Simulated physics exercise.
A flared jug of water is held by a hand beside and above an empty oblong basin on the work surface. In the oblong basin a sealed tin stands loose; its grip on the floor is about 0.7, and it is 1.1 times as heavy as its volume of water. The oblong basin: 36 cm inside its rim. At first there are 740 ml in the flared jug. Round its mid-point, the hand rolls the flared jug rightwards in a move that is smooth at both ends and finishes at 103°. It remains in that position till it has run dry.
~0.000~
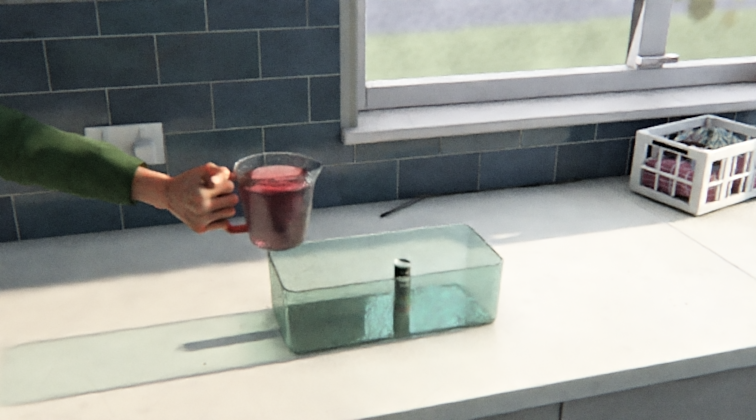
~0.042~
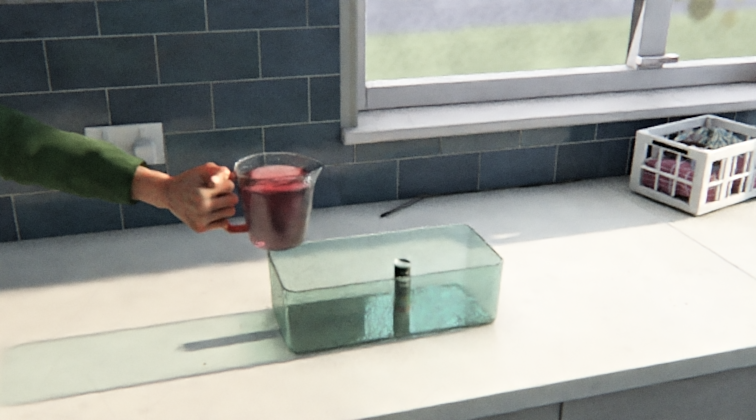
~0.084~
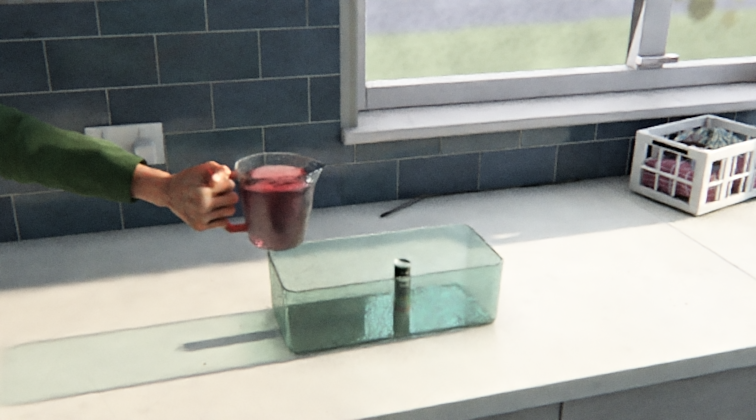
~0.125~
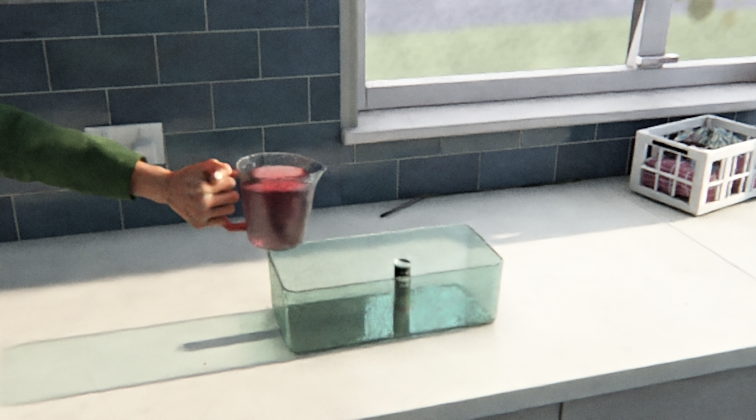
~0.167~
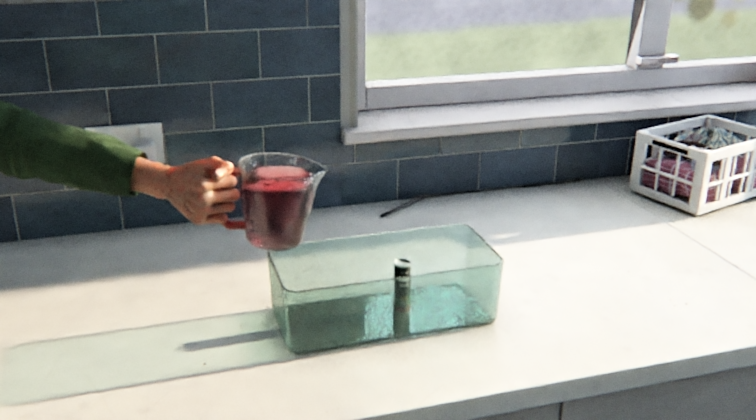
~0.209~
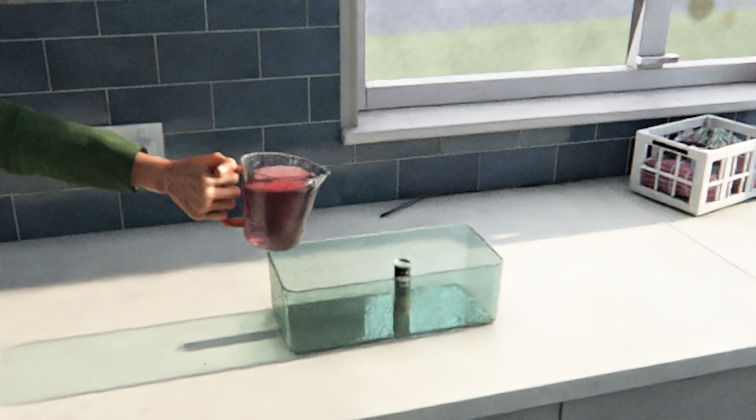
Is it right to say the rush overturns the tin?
It stays erect.
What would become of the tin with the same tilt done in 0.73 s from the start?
The tin stays balanced.
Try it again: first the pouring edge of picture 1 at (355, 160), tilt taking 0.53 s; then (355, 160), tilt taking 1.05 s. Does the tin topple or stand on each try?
Trial 1 - tin tips; trial 2 - tin tips.
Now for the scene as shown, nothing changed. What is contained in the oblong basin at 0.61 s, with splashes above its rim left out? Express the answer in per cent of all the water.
About 8 per cent.
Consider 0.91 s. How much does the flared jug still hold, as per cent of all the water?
20 %.
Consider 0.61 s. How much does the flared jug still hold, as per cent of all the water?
Around 76 percent.
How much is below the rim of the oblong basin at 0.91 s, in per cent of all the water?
Close to 68 in a hundred.
After 0.61 s the tilt is 65° and 75 per cent is still to pour; the tin stands where it began.
After 0.91 s the tilt is 98° and 20 per cent is still to pour; the tin stands where it began.
After 1.22 s the tilt is 103° and 1 per cent is still to pour; the tin stands where it began.
After 1.55 s the tilt is 103° and 0 per cent is still to pour; the tin stands where it began.
In the end the tin stands where it began.
